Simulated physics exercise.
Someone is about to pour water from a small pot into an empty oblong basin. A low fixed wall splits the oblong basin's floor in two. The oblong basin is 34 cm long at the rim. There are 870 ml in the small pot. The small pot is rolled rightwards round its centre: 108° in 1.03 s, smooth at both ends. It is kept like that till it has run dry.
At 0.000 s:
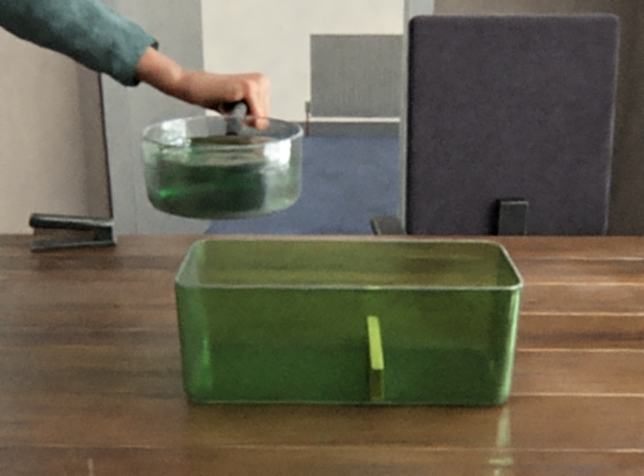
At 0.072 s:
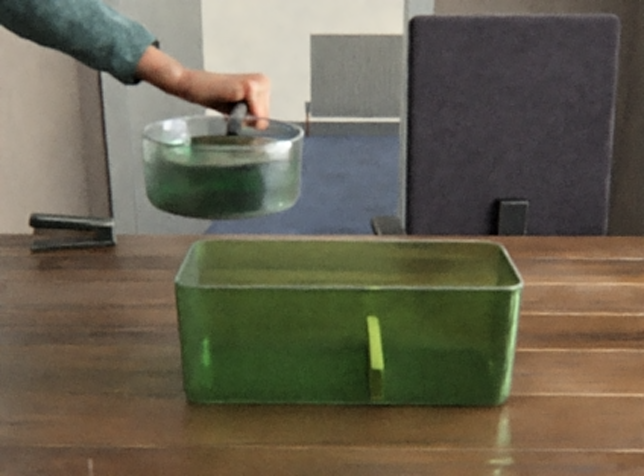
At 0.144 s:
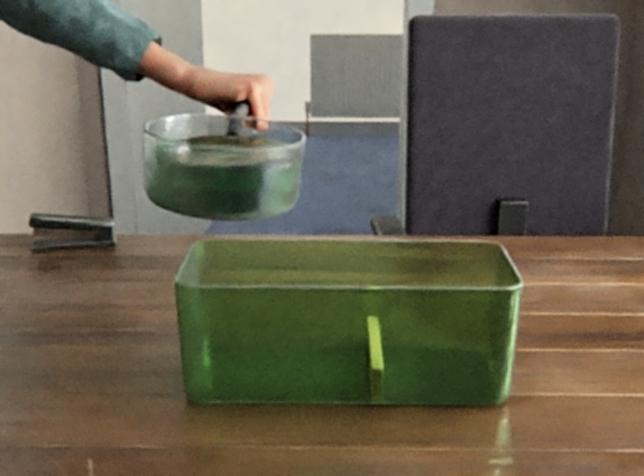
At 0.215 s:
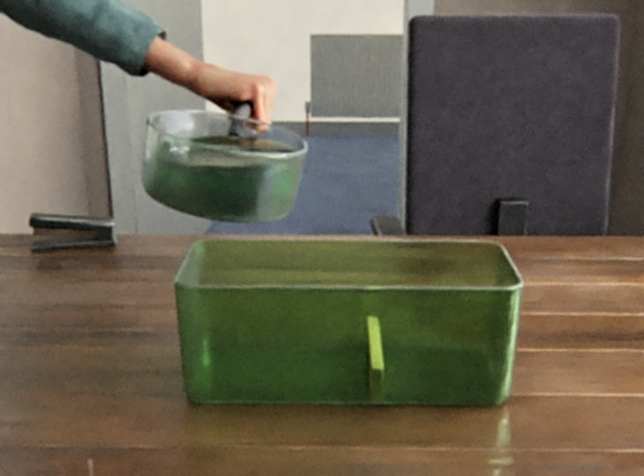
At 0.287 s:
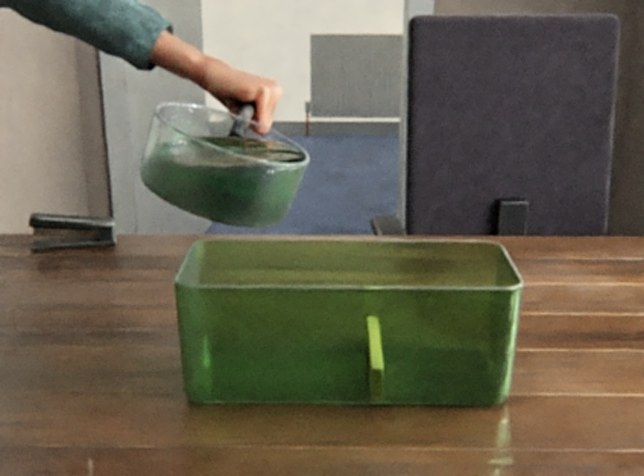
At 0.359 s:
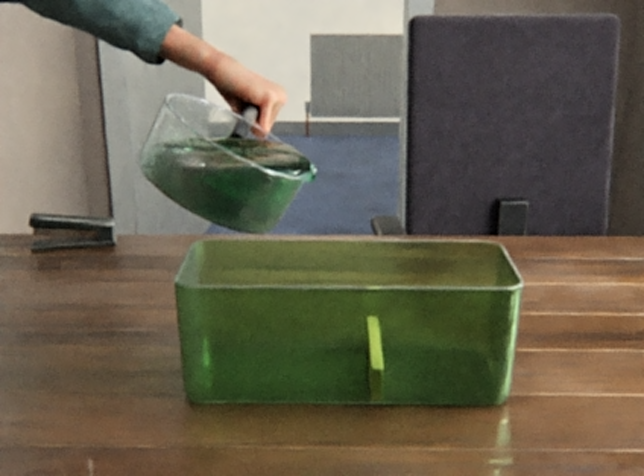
A hand in a teal sleeve reaches in from the upper left, gripping a clear round pot of green-tinted liquid above a brown wooden table, seen from the front by a still camera. Below it sits a translucent green oblong basin with a bright green upright strip, with a dark chair behind. The hand holds the pot nearly level, then tilts it steadily rightwards until liquid reaches its lowered rim.
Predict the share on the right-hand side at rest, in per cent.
The far part has some 23 per cent.
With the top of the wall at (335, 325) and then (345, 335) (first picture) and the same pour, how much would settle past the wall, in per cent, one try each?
In turn about 60 and 50 per cent.
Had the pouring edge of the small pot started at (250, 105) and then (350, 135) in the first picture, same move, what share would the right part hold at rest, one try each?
In turn about 15 and 60 per cent.
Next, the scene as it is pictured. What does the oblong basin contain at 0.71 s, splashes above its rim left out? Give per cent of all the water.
About 48 per cent.
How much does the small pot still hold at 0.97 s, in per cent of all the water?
Some 4 per cent.
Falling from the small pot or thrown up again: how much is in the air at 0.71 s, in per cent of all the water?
About 24 per cent.
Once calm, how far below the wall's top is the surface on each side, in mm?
Some 12 mm on the left and 26 mm on the right.
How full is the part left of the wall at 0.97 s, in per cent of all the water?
Near 70 in a hundred.
Then, 0.71 s in, the tilt is 84° and 28 per cent is still to pour, 34 is left of the wall and 14 right of it.
Then, 0.97 s in, the tilt is 107° and 4 per cent is still to pour, 71 is left of the wall and 21 right of it.
Then, 1.24 s in, the tilt is 108° and 0 per cent is still to pour, 75 is left of the wall and 23 right of it.
Then, 1.53 s in, the tilt is 108° and 0 per cent is still to pour, 75 is left of the wall and 23 right of it.
Finally, 75 per cent lies left of the wall, 23 right of it and 1 outside.
